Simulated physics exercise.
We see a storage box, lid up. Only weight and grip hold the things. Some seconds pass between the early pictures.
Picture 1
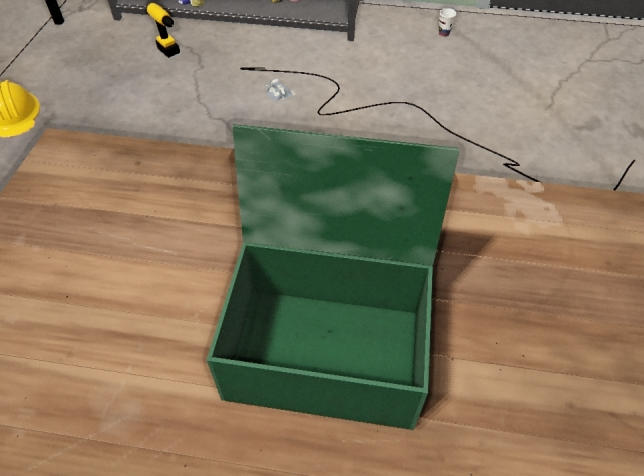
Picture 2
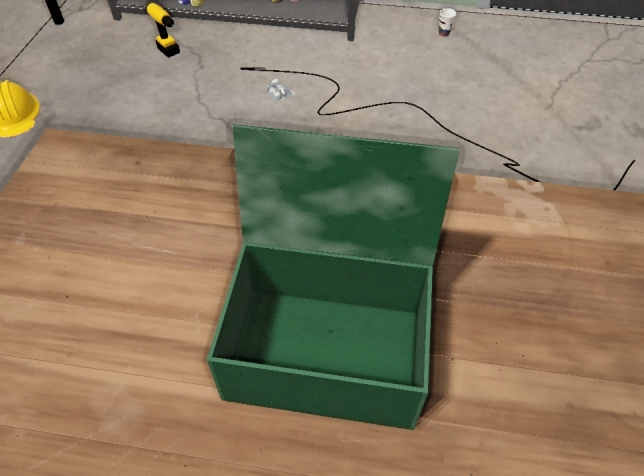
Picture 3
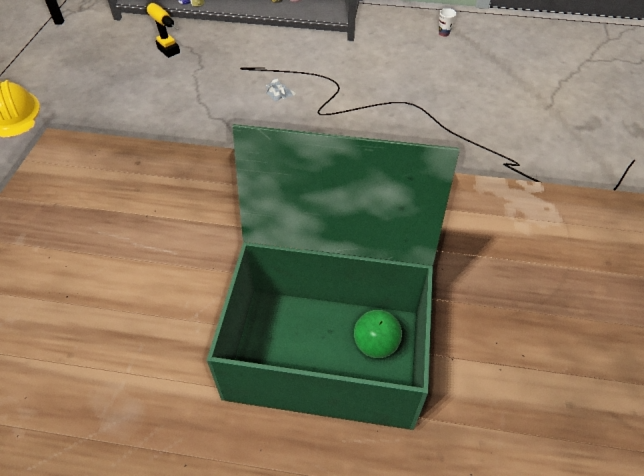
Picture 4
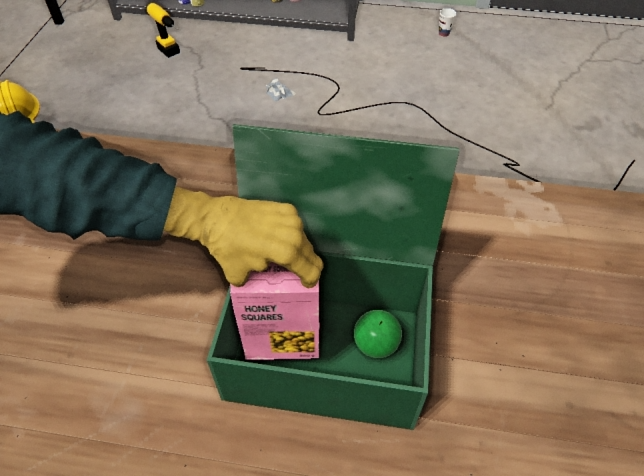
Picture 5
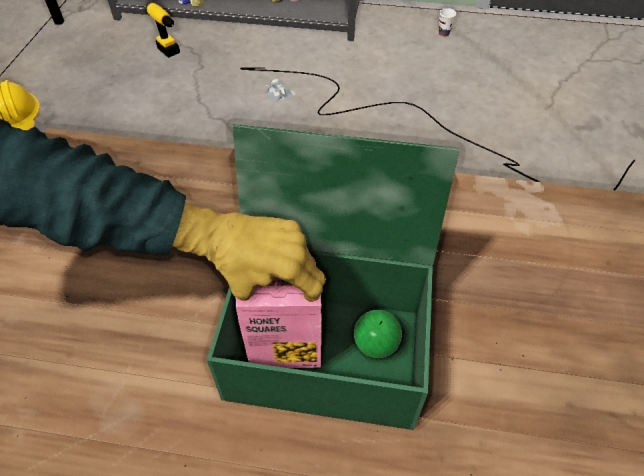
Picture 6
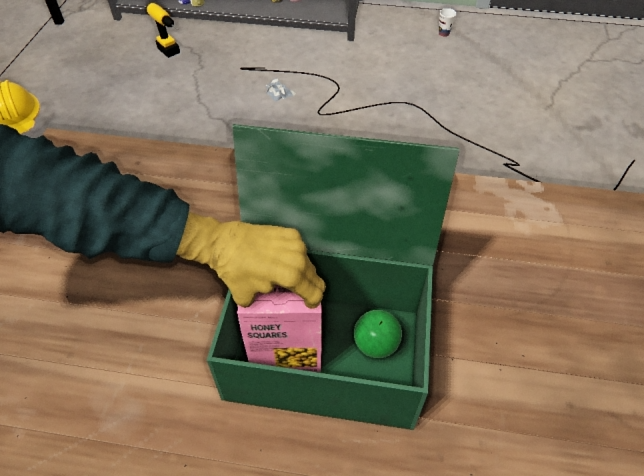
A gloved hand lowers a pink packet into a green box beside a green ball.
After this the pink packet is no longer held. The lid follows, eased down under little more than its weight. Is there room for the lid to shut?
Here the lid is held up.
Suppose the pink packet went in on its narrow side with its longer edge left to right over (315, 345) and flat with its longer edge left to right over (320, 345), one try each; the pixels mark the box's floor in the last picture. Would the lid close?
In the first case it shuts flat; in the second case it closes.
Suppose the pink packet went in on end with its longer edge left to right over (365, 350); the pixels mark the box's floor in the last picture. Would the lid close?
Then it sits on the rim.
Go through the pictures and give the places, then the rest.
The last thing is not in view yet, in the first picture.
The last thing is not in view yet, in the second picture.
The last thing is not in view yet; green apple (378, 334), in the third picture.
Still above its spot; pink packet (280, 313); green apple (378, 334), in the fourth picture.
Still above its spot; pink packet (283, 324); green apple (378, 334), in the fifth picture.
In place under the hand; pink packet (283, 330); green apple (378, 334), in the sixth picture.
Then, 1.10 s after the last picture, lid starting down.
Then, 1.50 s after the last picture, lid 66° above the rim.
Then, 1.70 s after the last picture, lid 46° above the rim.
Then, 3.20 s after the last picture, lid 31° above the rim.
At rest, lid 28° above the rim; both in place. Seen from the same camera at the end, pink packet near (284, 336).
